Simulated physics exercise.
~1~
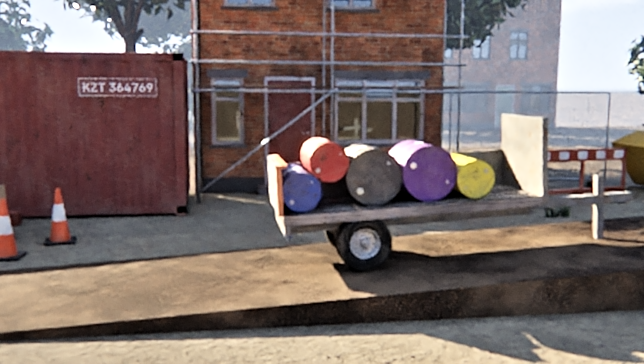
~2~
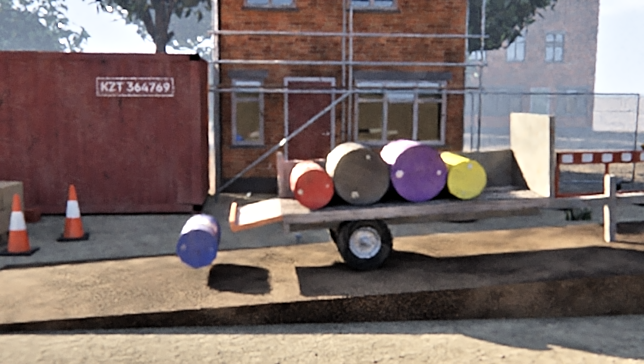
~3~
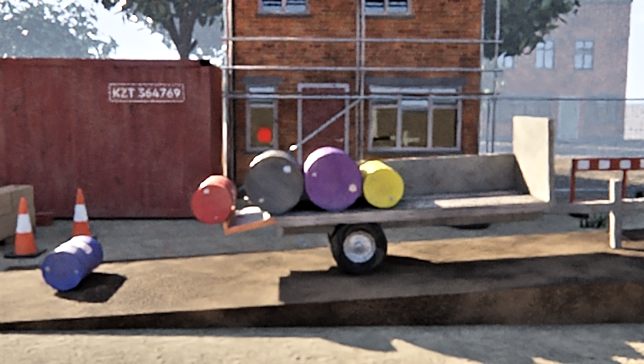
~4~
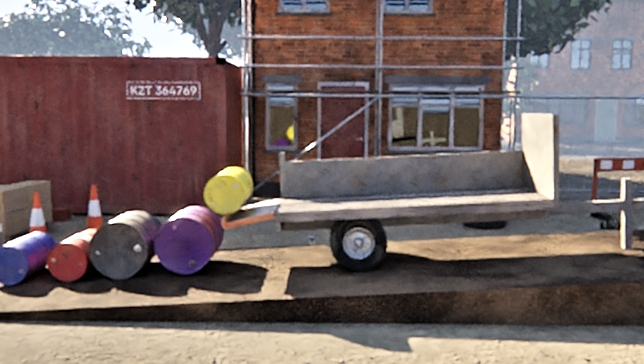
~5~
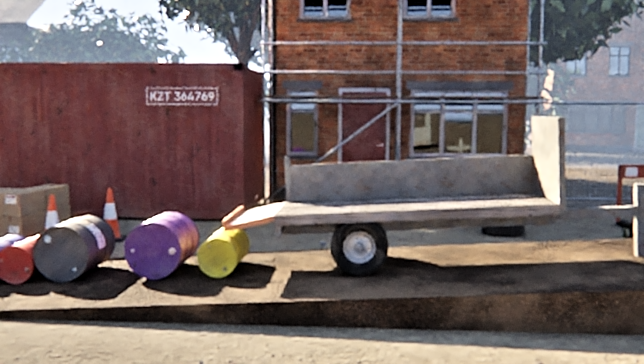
On sloping ground beside a shipping container and a scaffolded brick house, a trailer's tail gate swings down and five drums roll left off it, blue first, then red, dark grey, purple and finally yellow, ending on the ground left of the empty trailer.
